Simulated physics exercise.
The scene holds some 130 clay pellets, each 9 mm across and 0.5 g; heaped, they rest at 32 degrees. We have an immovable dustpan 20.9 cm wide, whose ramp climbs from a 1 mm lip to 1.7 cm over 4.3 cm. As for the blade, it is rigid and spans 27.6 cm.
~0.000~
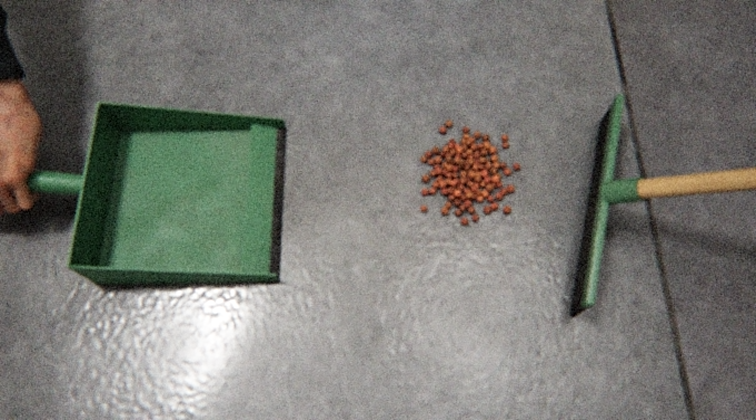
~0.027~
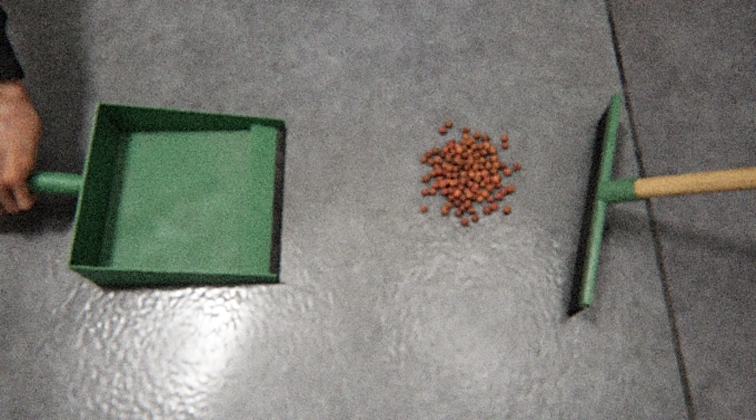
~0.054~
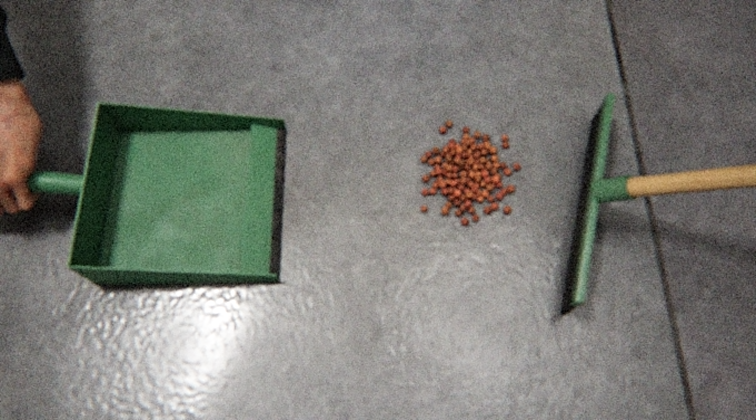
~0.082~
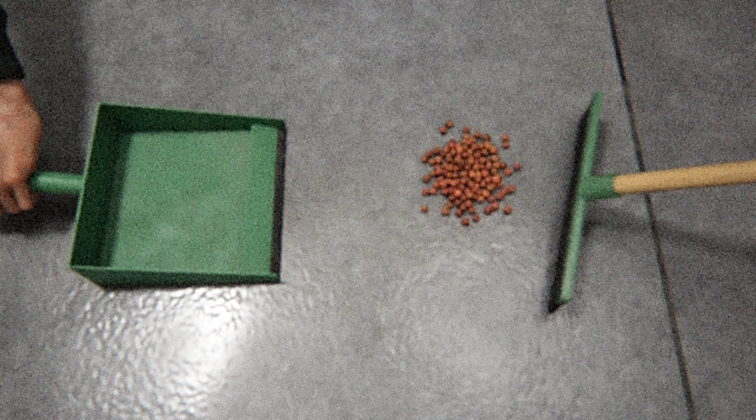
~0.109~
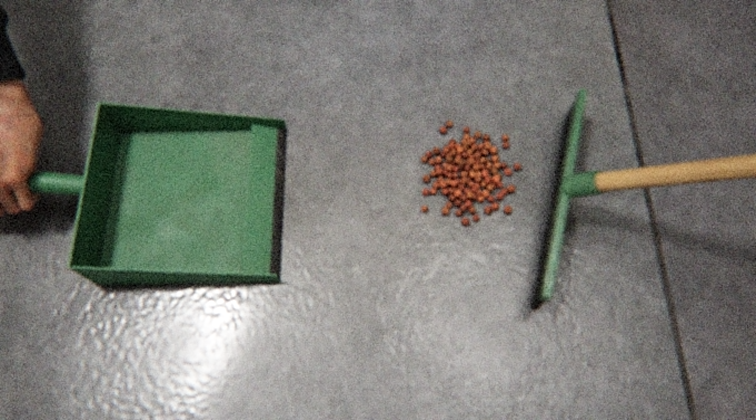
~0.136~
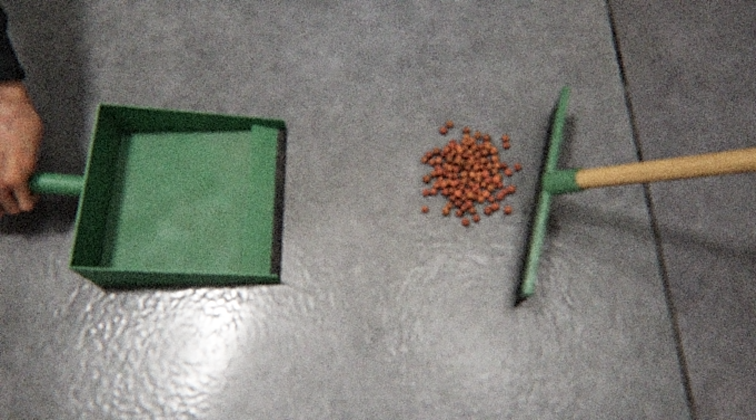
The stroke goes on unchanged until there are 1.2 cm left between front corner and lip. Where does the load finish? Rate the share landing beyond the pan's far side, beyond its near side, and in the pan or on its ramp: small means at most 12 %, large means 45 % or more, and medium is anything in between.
Shares: Past the pan's far side - medium; past the pan's near side - small; in the pan or on its ramp - medium.
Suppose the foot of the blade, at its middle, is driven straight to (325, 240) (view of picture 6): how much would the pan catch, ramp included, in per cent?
That comes to near 10 percent.
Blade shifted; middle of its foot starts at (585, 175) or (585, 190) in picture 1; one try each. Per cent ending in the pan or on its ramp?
The two tries give some 20 % and some 20 %.
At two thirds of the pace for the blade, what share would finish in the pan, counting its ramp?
It would come to roughly 5 percent.
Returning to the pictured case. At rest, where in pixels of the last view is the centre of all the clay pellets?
(289, 140).
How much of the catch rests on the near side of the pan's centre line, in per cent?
Some 0 per cent.
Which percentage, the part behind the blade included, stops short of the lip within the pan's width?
I'd put it near 40 per cent.
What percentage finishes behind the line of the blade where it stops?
Some 0 percent, give or take.
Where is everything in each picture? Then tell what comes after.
In the first picture, blade from (587, 303) to (617, 102), moved 0.0 cm, 0 of the pieces shifted so far; middle of the pieces at (471, 173); pan at (180, 202).
In the second picture, blade from (585, 303) to (615, 102), moved 0.3 cm, 0 of the pieces shifted so far; middle of the pieces at (471, 173).
In the third picture, blade from (577, 302) to (608, 101), moved 1.2 cm, 0 of the pieces shifted so far; middle of the pieces at (471, 173).
In the fourth picture, blade from (564, 299) to (596, 99), moved 2.7 cm, 0 of the pieces shifted so far; middle of the pieces at (472, 173).
In the fifth picture, blade from (546, 296) to (580, 97), moved 4.7 cm, 0 of the pieces shifted so far; middle of the pieces at (472, 173).
In the sixth picture, blade from (527, 293) to (564, 94), moved 6.8 cm, 0 of the pieces shifted so far; middle of the pieces at (472, 173); pan at (181, 203). The blade's pace is about 0.79 m/s, heading 11 degrees away from the viewer's side.
After 0.31 s, middle of the blade 18 cm from the lip; 0 % over the lip, far side 15 %, near side 0 %.
After 0.43 s, middle of the blade 9 cm from the lip; 0 % over the lip, far side 30 %, near side 0 %.
After 0.68 s, middle of the blade 5 cm from the lip; 25 % over the lip, far side 40 %, near side 0 %.
In the end, at 1.1 s, far side 40 %, near side 0 %, pan 20 %, in front of the lip or behind the blade 40 %.
